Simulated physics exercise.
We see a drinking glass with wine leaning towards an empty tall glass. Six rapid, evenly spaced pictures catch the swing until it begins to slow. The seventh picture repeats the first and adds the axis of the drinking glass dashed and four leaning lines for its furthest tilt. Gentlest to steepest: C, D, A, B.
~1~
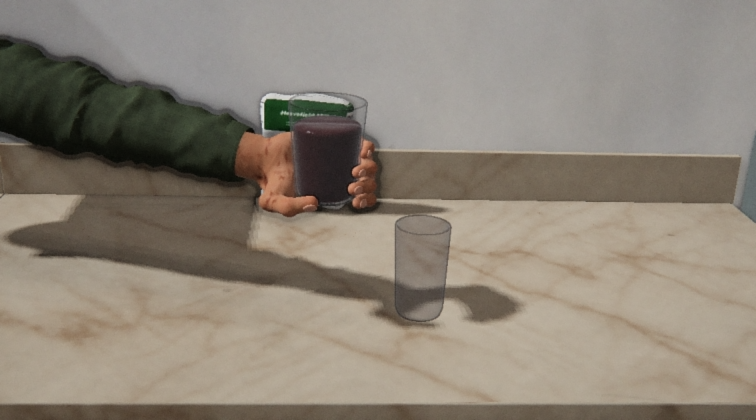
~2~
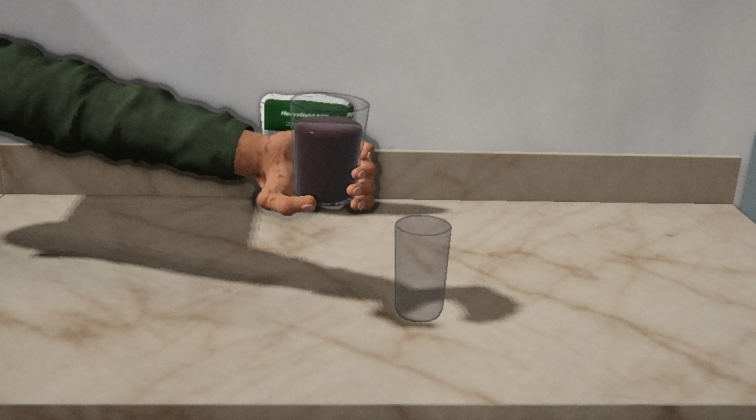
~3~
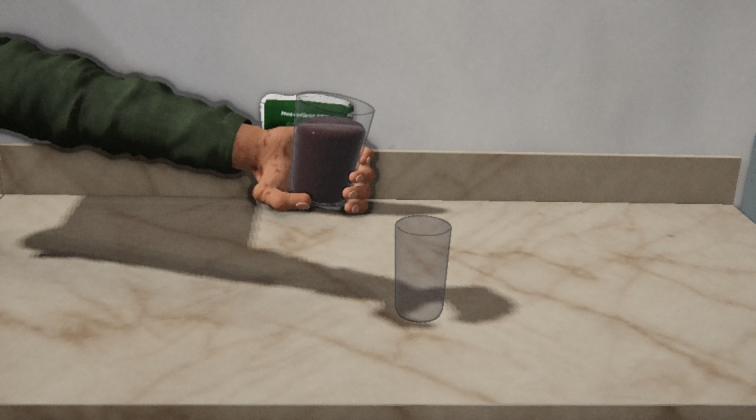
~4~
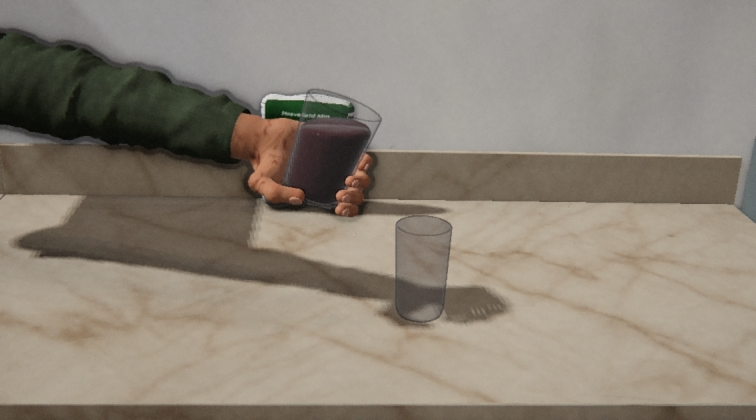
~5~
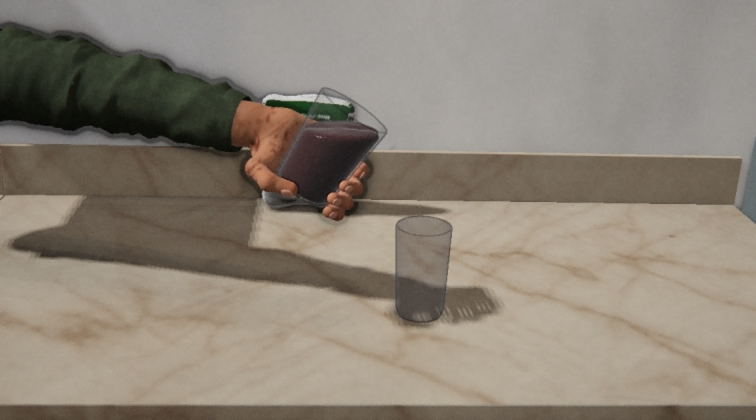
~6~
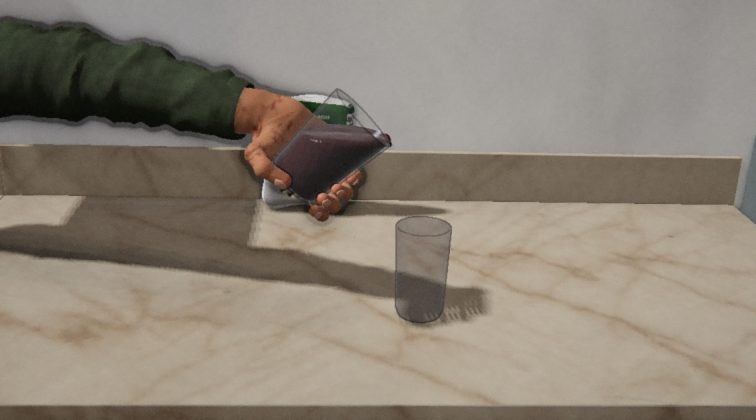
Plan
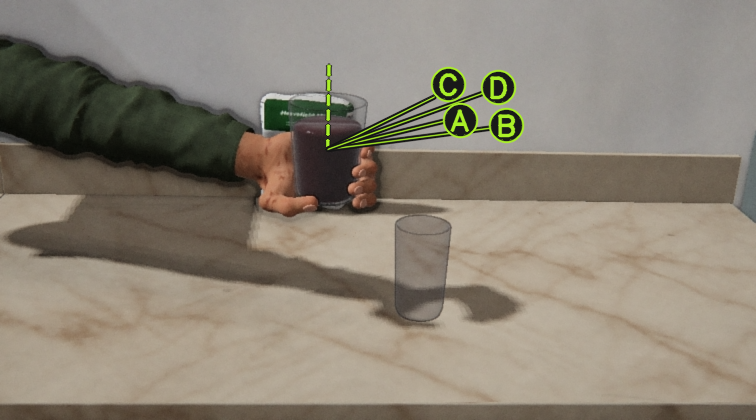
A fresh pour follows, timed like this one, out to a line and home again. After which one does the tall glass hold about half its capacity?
D.
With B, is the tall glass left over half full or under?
Over half.
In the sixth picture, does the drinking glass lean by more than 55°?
No.
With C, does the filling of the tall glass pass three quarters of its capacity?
No, less.
On the marked copy, A at (443, 121); B at (489, 128); C at (434, 96); D at (482, 93).
For tilt A, the tall glass ends with about 66 % of what it can hold.
For tilt B, the tall glass ends with about 81 % of what it can hold.
For tilt C, the tall glass ends with about 35 % of what it can hold.
For tilt D, the tall glass ends with about 49 % of what it can hold.
